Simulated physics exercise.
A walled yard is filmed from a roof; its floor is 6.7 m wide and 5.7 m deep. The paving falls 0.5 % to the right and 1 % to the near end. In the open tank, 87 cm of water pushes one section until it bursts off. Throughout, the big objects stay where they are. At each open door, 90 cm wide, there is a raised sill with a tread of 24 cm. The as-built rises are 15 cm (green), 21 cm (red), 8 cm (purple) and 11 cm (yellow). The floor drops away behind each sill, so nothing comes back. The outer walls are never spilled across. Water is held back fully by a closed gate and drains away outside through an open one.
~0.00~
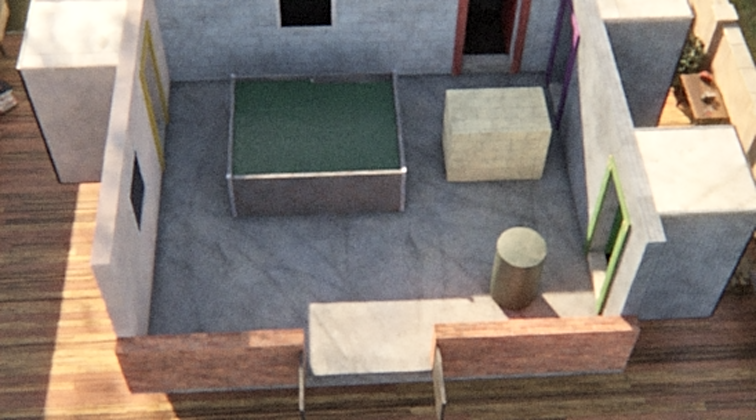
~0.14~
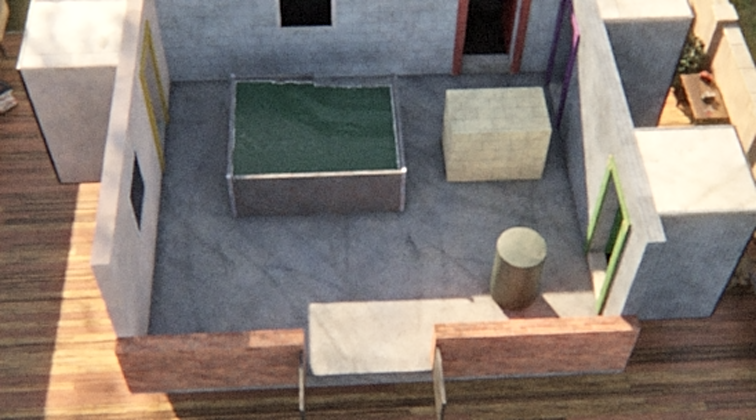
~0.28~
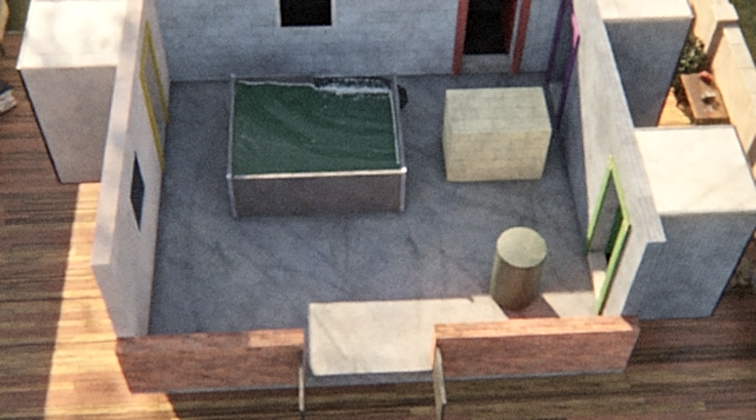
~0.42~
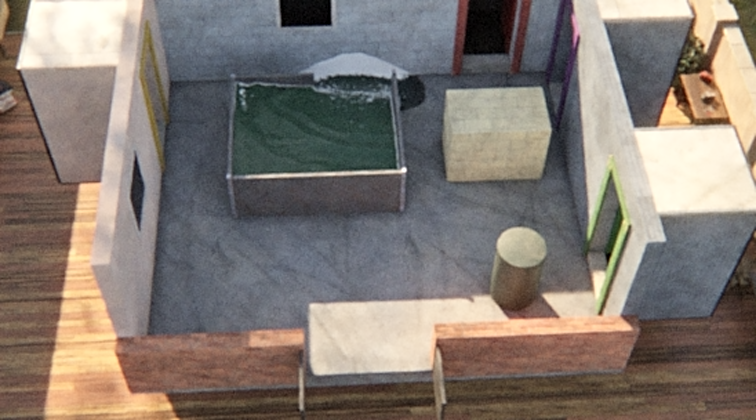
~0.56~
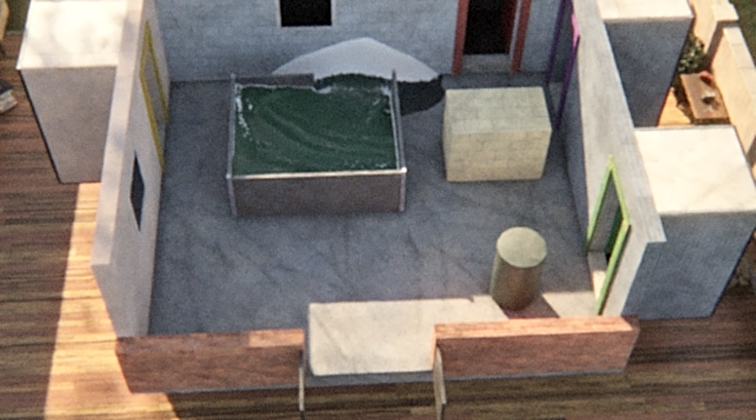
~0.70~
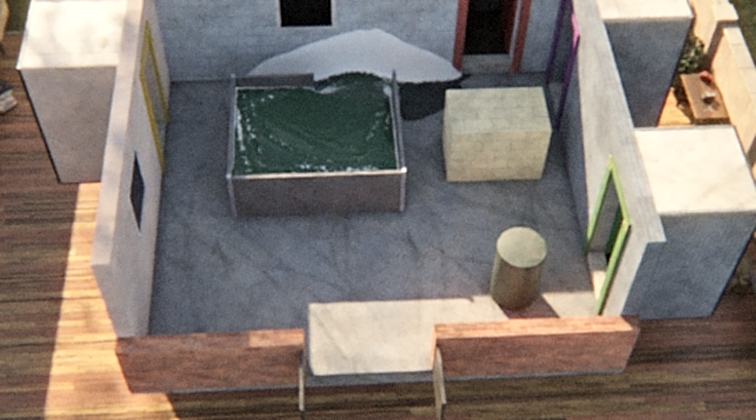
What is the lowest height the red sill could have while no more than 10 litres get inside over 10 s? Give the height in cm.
15 cm.
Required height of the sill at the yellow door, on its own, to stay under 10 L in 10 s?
Door yellow, min height approx. 24 cm.
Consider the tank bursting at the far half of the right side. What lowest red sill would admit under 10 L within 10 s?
Some 34 centimetres.
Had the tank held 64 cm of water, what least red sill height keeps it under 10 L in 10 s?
Roughly 12.0 centimetres would do it.
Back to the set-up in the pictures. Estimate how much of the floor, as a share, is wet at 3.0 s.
I'd say near 50 percent is wet.
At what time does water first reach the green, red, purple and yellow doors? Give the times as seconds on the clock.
Arrival: Green 2.6 s, red 0.8 s, purple 1.2 s, yellow 1.4 s.
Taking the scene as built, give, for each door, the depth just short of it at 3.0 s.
Green door 3 cm, red door 12 cm, purple door 36 cm, yellow door 20 cm.
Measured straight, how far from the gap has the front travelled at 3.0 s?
5.4 metres.
After 1.4 s water covers 25 % of the floor, deepest (72 cm) near (355, 80); 15 cm at the red door, 0 litres in over its 21 cm sill.
After 3.0 s water covers 50 % of the floor, deepest (41 cm) near (345, 81); 12 cm at the red door, 0 litres in over its 21 cm sill.
After 10.0 s water covers 100 % of the floor, deepest (16 cm) near (606, 347); 10 cm at the red door, 0 litres in over its 21 cm sill.
At the red door as built, the water arrived by 0.9 s and peaked near 16 cm at 1.6 s.
Run again over the same 10 s with other heights there, 17 litres in over 13.5 cm, 2 litres over 18.5 cm. The limit of 10 litres is kept from about 15 cm up.
